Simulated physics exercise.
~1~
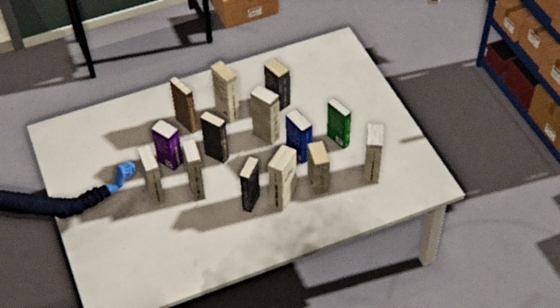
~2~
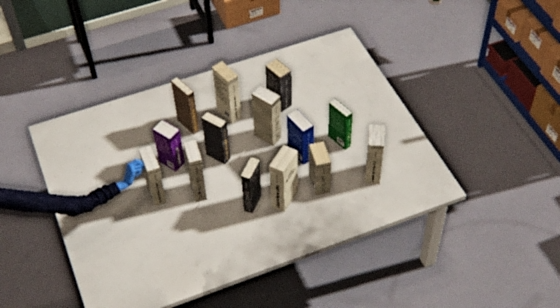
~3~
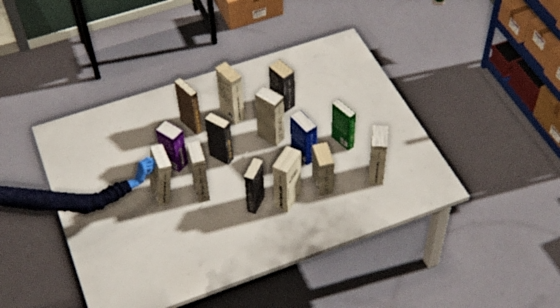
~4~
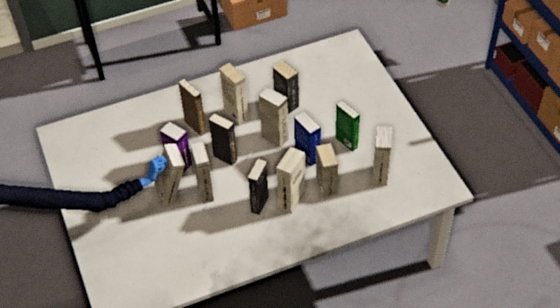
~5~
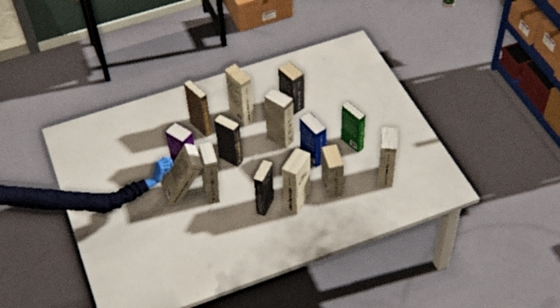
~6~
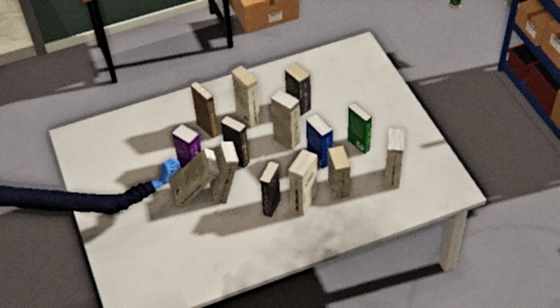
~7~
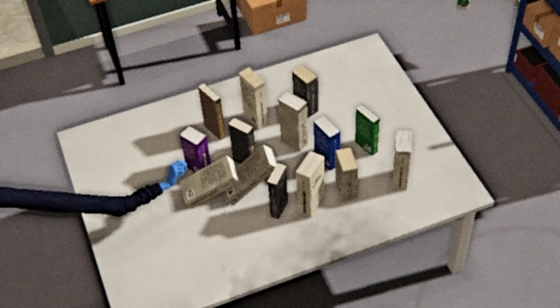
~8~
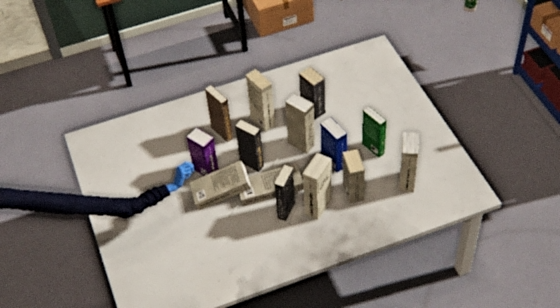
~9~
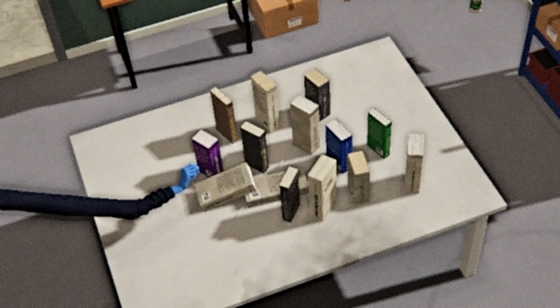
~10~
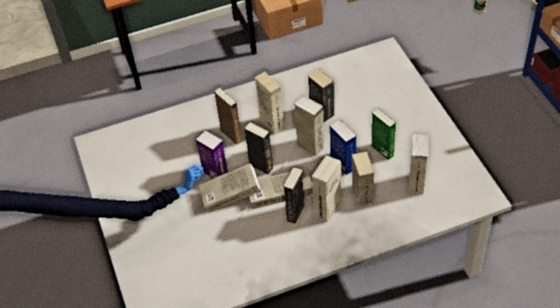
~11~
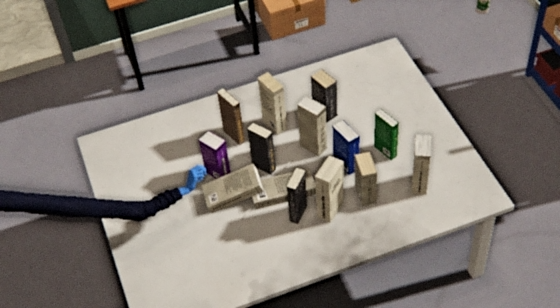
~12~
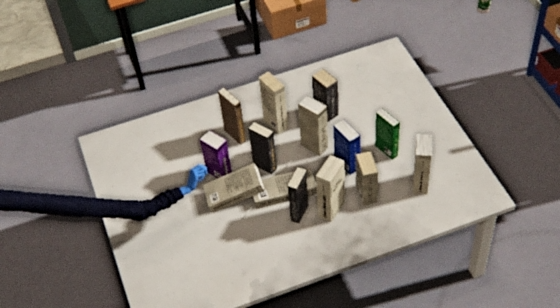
A blue-gloved hand in a dark sleeve pushes a pale book at the left of a group standing on a white table, and it tips right into a neighbouring book, which also topples. Both end lying down, while the others, including the purple, blue and green books, remain upright.
